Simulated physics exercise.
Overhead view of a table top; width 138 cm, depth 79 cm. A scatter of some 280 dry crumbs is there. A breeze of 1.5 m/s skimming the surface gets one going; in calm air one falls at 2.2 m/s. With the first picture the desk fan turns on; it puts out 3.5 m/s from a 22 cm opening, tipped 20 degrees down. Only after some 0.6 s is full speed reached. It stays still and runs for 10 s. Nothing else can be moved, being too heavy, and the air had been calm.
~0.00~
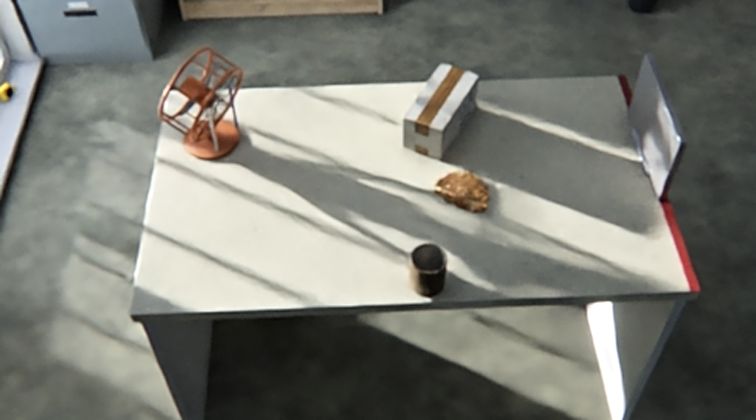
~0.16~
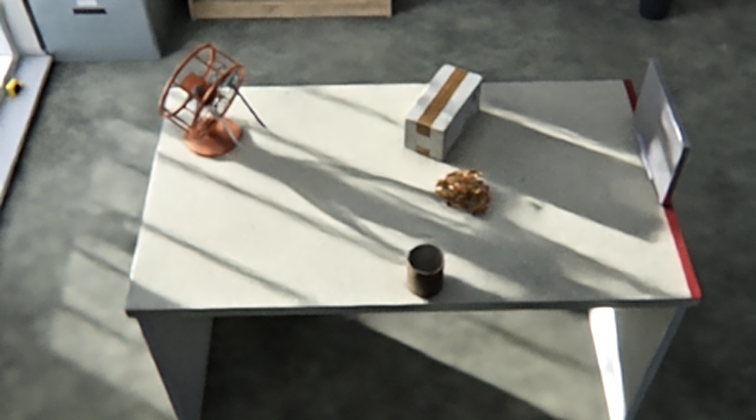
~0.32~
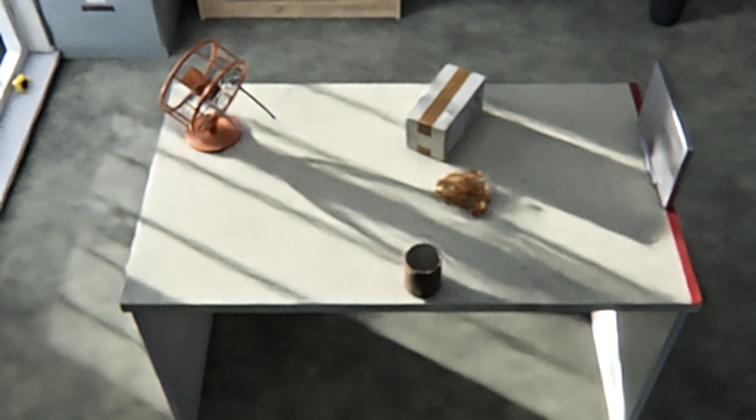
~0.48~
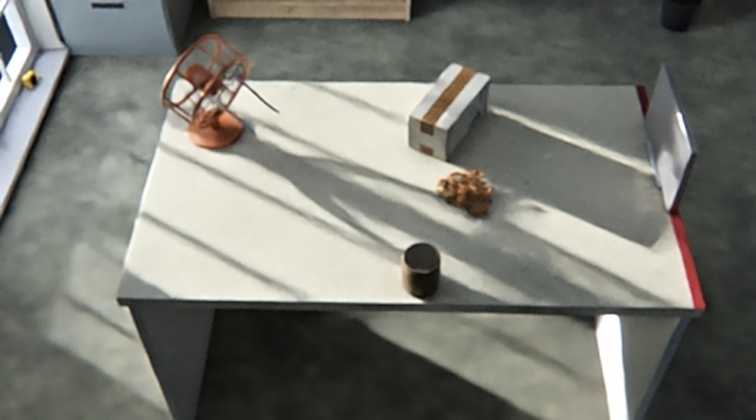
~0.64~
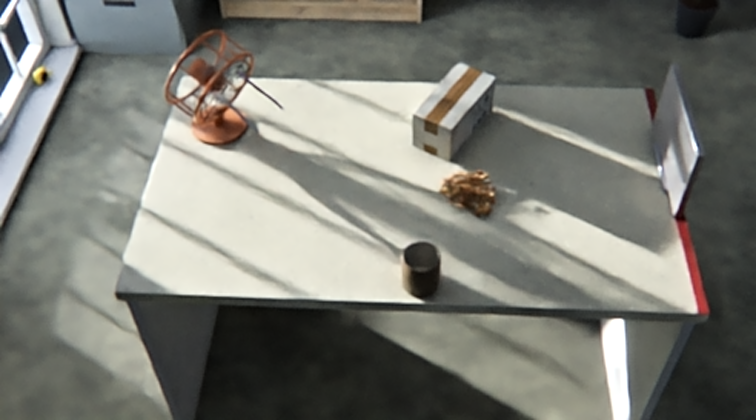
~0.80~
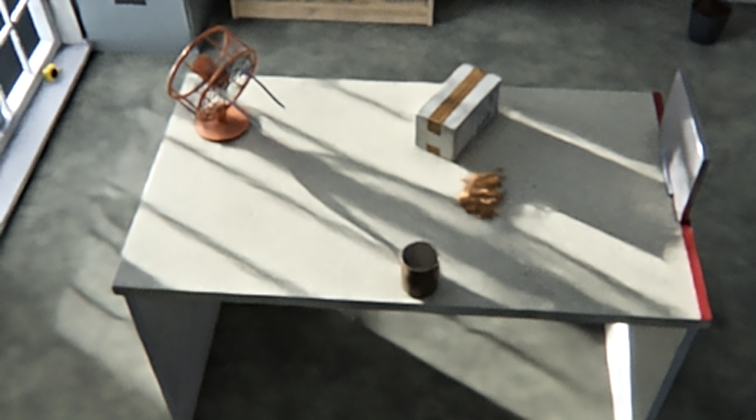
A pale table held a copper-coloured desk fan, a box, a mug and a small heap of brown crumbs, which sat almost still at first, then shifted slightly to the right, away from the fan.
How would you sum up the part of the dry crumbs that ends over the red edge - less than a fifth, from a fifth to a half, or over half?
I would sum it up as over half.
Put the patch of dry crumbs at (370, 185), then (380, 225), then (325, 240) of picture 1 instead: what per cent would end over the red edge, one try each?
Taking the three spots in order, you'd get around 60 percent, 1 percent and 0 percent.
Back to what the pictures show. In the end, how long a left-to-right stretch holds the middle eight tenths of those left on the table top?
Spread, left to right: Approx. 10 cm.
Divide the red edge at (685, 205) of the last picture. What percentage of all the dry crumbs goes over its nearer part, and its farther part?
Some 60 % go over the nearer part and around 0 % over the farther part.
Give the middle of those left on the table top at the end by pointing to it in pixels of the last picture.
Centre: Approx. (666, 169) px, last frame.
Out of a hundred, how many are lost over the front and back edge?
I'd guess close to 0 percent front and near 0 percent back.
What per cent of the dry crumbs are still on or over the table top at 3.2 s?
Roughly 40 per cent.
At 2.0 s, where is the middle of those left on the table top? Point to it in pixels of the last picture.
I'd point to somewhere around (667, 181).
After 2.0 s, 59 % are over the red edge; the middle of those still in play is near (667, 181); 64 % have settled or left.
After 3.2 s, 62 % are over the red edge; the middle of those still in play is near (667, 179); 70 % have settled or left.
After 5.5 s, 64 % are over the red edge; the middle of those still in play is near (667, 175); 76 % have settled or left.
After 10.0 s, at the end, 64 % are over the red edge; the middle of those still in play is near (666, 169).
